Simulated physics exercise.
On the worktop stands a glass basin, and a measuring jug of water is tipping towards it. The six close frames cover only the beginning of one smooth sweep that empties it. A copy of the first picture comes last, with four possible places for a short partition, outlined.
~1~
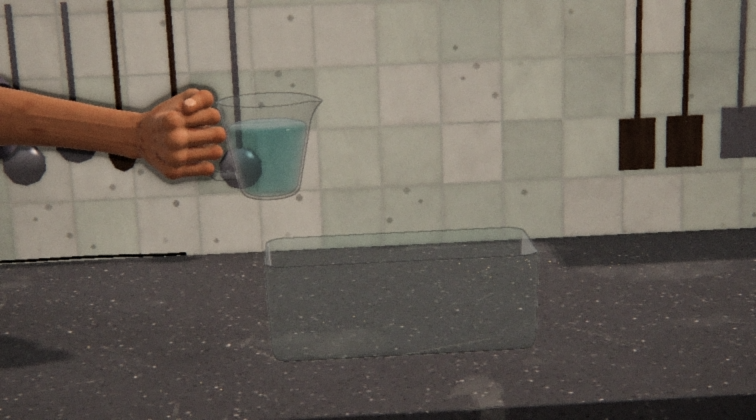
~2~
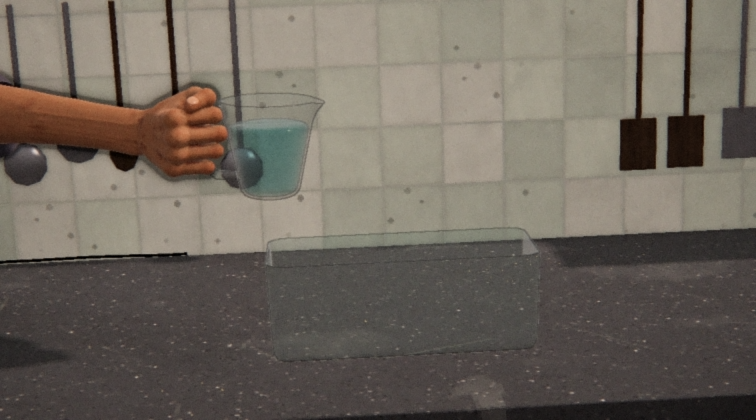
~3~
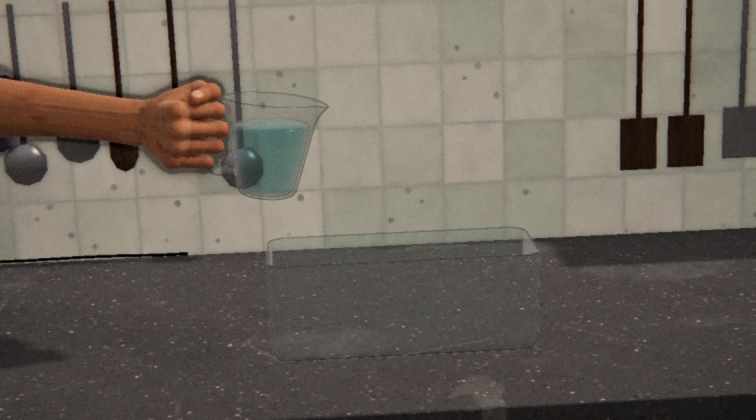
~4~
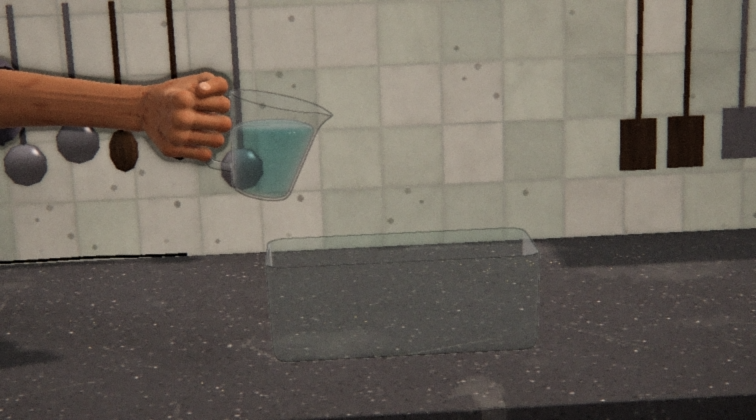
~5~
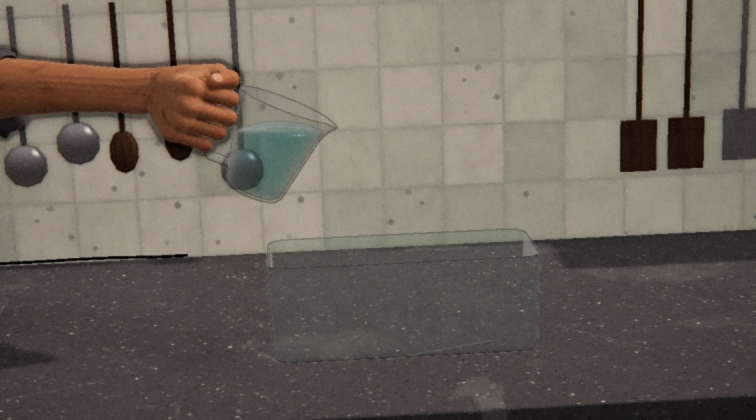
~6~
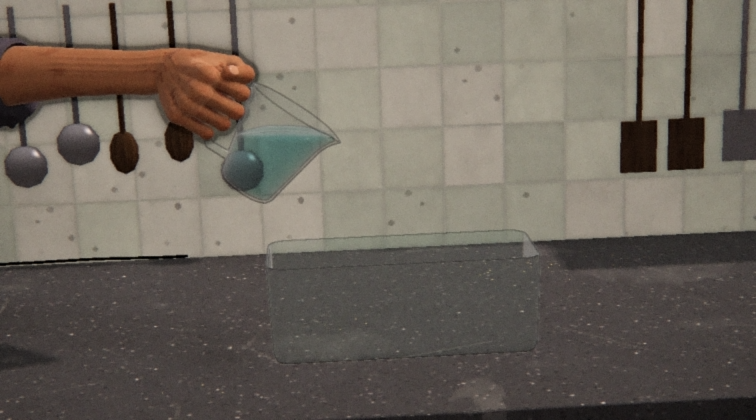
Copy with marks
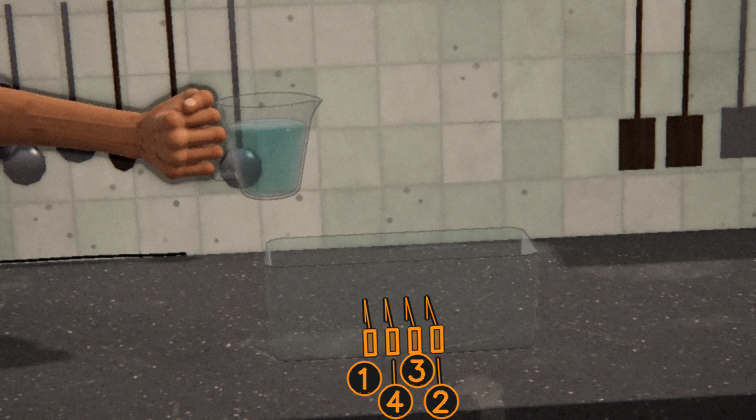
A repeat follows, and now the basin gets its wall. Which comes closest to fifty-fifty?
Go for 4.
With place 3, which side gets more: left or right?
The left one.
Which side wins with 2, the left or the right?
More ends on the left.
On the marked copy, 1 at (371, 361); 2 at (437, 358); 3 at (415, 359); 4 at (393, 360).
Choosing 1, about 8 % ends left of the wall and 91 % right of it.
Choosing 2, about 85 % ends left of the wall and 12 % right of it.
Choosing 3, about 89 % ends left of the wall and 8 % right of it; 3 % is lost outside.
Choosing 4, about 48 % ends left of the wall and 52 % right of it.
